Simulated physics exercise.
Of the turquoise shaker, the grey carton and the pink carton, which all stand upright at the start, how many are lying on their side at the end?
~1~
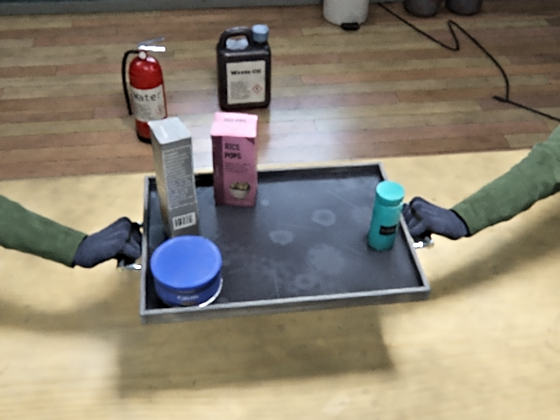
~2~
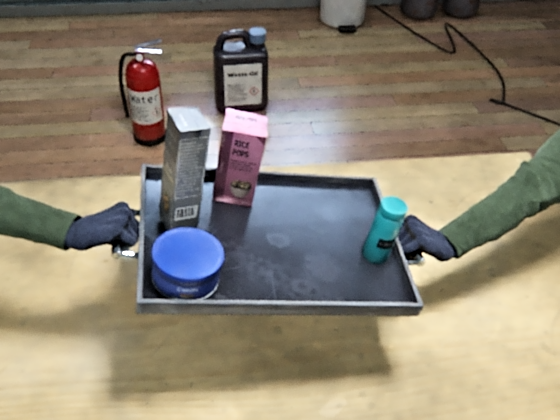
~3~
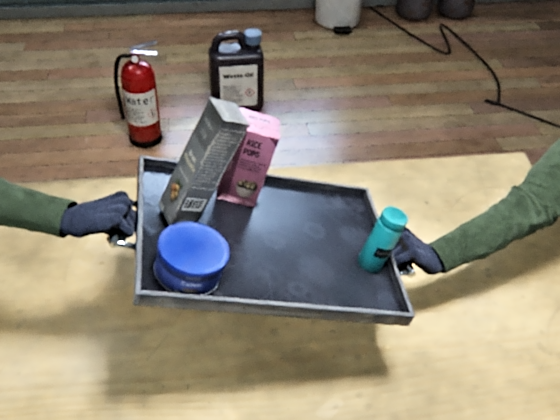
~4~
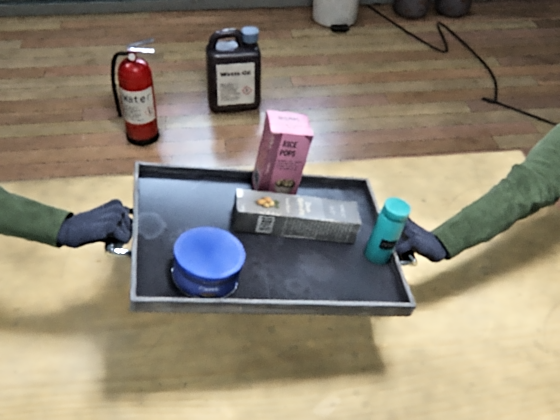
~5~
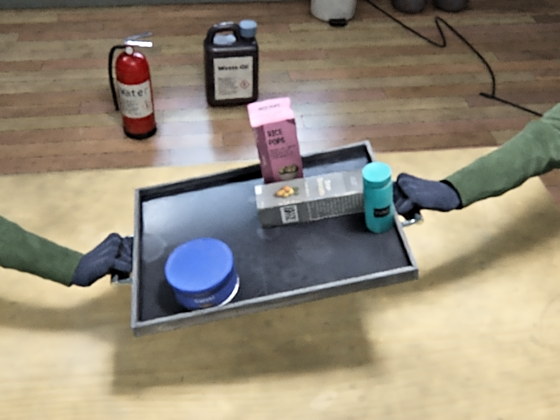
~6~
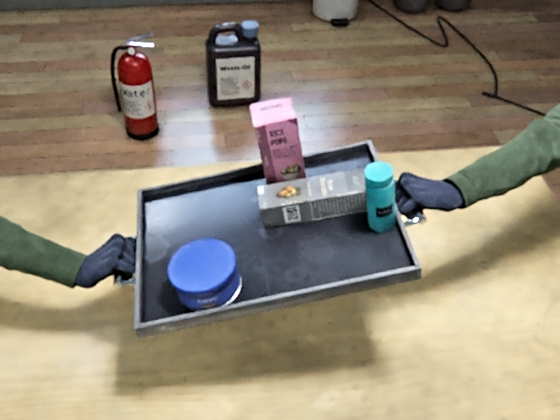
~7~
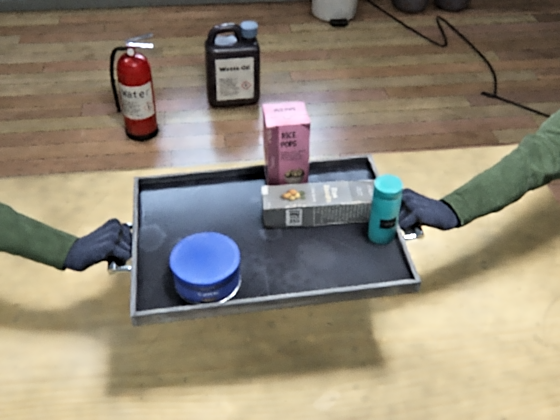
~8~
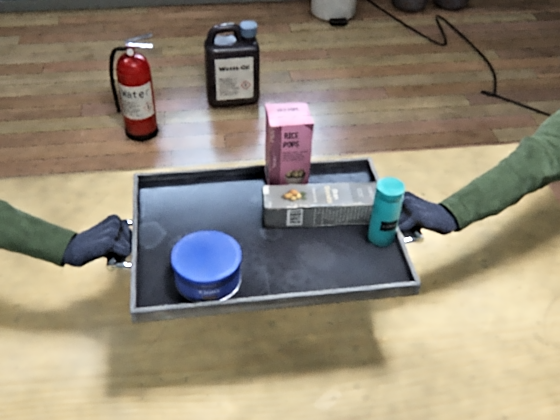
One of them, the grey carton, is lying on its side at the end, while the turquoise shaker and the pink carton are upright.
The video shows two gloved hands tilting a tray right edge down, so the grey carton topples onto its side and the pink carton and blue tub shift rightward, then tipping it left and levelling it, with the turquoise shaker still upright near the right edge.
